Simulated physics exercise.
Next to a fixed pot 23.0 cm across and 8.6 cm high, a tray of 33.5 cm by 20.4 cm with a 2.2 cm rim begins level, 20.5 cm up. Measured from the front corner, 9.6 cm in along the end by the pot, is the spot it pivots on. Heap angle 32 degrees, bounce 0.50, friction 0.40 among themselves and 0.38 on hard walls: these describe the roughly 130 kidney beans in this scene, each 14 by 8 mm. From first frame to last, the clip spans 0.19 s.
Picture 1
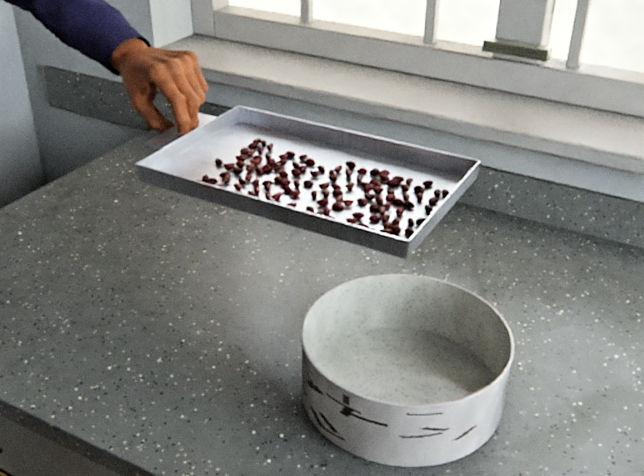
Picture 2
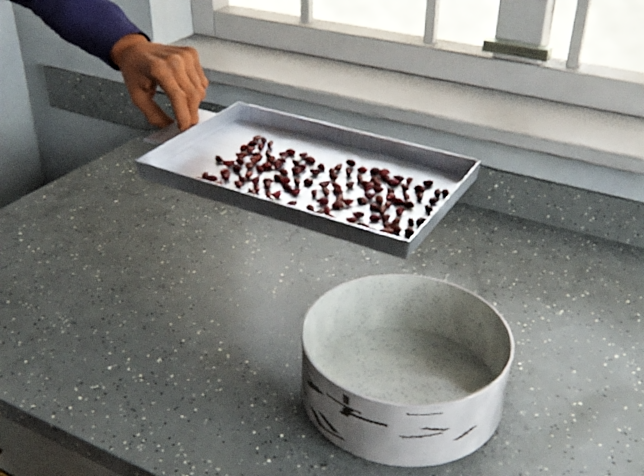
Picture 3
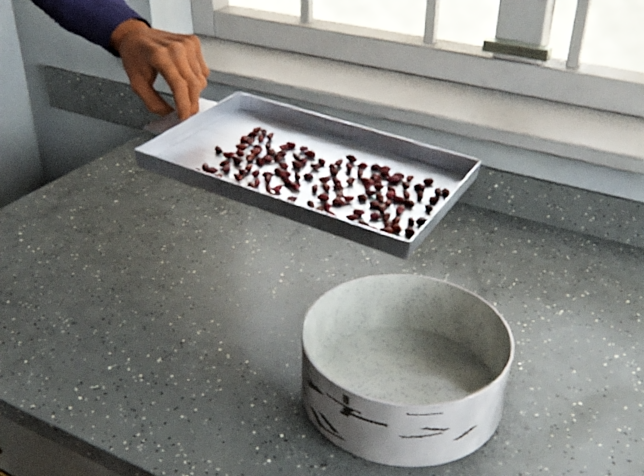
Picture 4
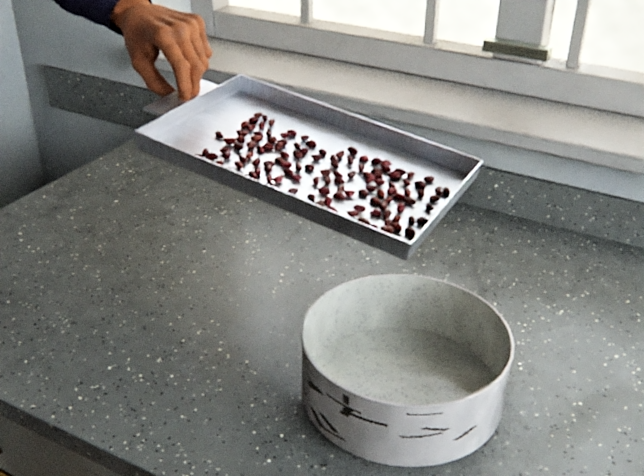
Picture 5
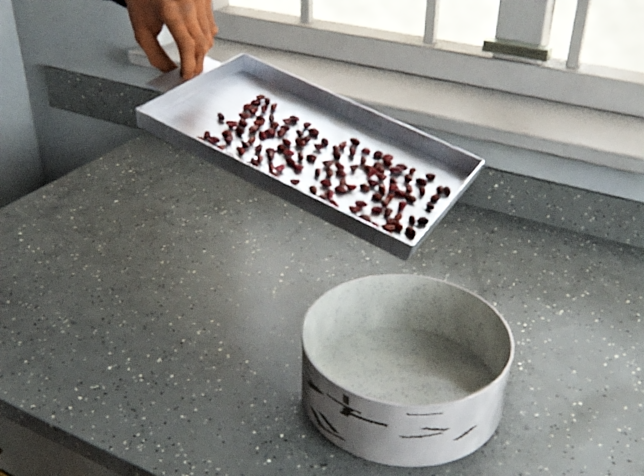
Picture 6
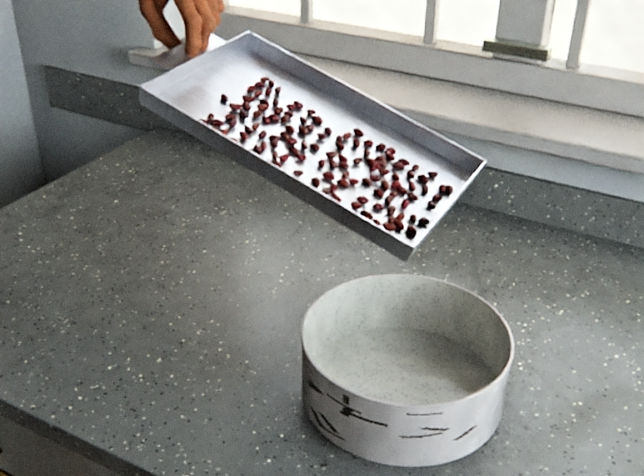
The footage shows a hand holding a shallow tray of small dark red beans above a speckled grey counter with a round pot, then raising the tray's left end so it slants increasingly down toward the right.
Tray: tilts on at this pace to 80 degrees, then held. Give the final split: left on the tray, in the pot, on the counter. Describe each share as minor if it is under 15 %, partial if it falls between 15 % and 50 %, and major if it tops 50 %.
Tray - partial; pot - partial; counter - partial.
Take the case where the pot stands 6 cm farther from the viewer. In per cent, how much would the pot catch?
It would be near 30 per cent.
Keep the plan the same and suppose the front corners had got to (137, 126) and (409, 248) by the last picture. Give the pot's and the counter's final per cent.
Final per cent - pot 75, counter 0.
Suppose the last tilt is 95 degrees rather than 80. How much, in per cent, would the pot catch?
Estimate: Roughly 65 percent.
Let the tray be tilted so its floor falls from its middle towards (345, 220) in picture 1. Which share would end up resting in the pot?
The share comes to about 75 in a hundred.
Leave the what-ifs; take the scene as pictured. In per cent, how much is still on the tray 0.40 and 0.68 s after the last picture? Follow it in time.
First 100, then 40.
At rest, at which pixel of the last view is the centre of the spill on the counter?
Middle of the spill at rest: Roughly (621, 401).
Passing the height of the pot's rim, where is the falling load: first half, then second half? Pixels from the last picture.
First near (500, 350), then at (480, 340).
Then, 0.24 s after the last picture, tilt 49 degrees; the tray holds 100 %, the pot 0 %.
Then, 0.40 s after the last picture, tilt 71 degrees; the tray holds 100 %, the pot 0 %.
Then, 0.68 s after the last picture, tilt 80 degrees; the tray holds 40 %, the pot 35 %.
In the end, tray 35 %, pot 40 %, counter 25 %.
